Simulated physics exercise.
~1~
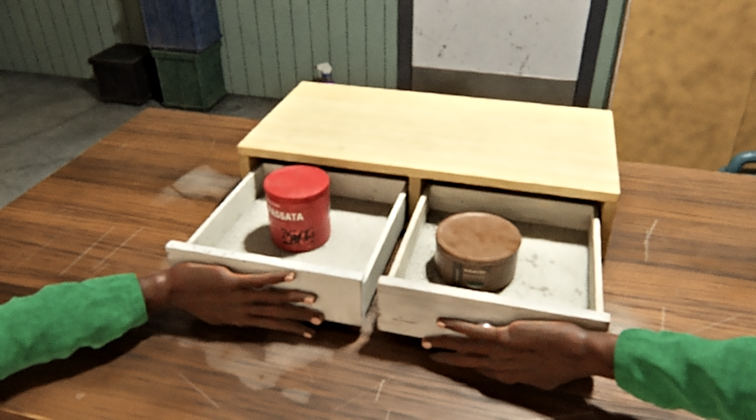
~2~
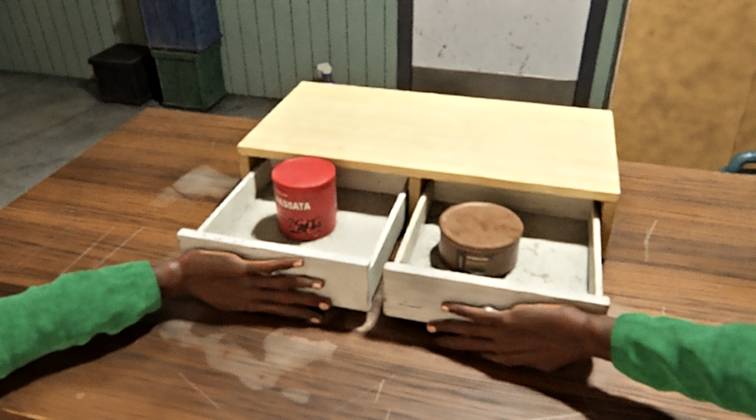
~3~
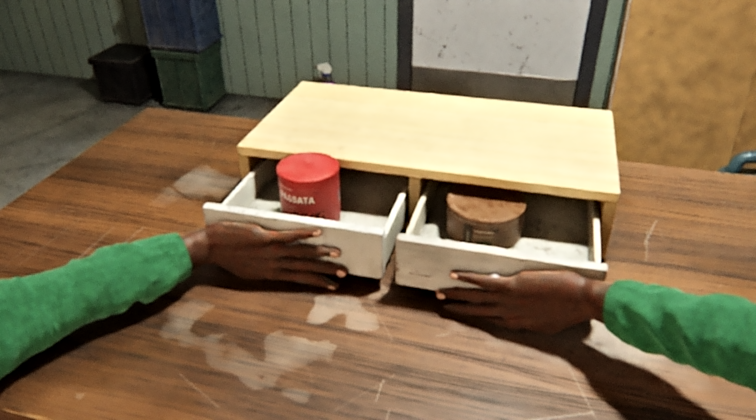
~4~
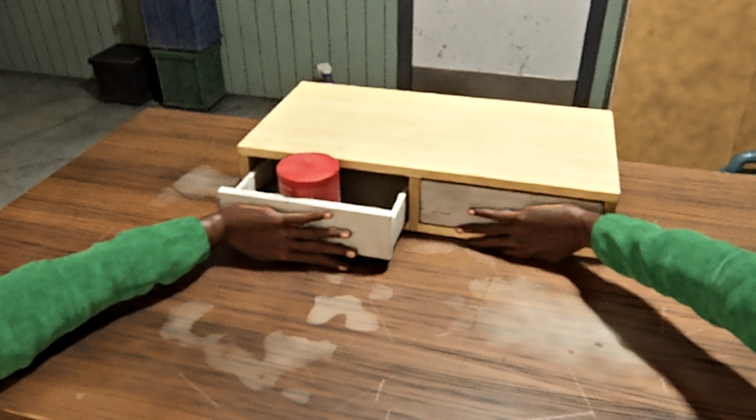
On a wooden table, a pale chest has two white drawers pulled open side by side, with a red tub in the left one and a brown tub in the right. Two hands in green sleeves press against the drawer fronts and push them inward. Both drawers slide back together until each is about half in, the tubs moving with them. The right drawer then shuts flush, hiding the brown tub. The left drawer moves only slightly farther and stays ajar, its red tub still showing beneath the chest's top edge.
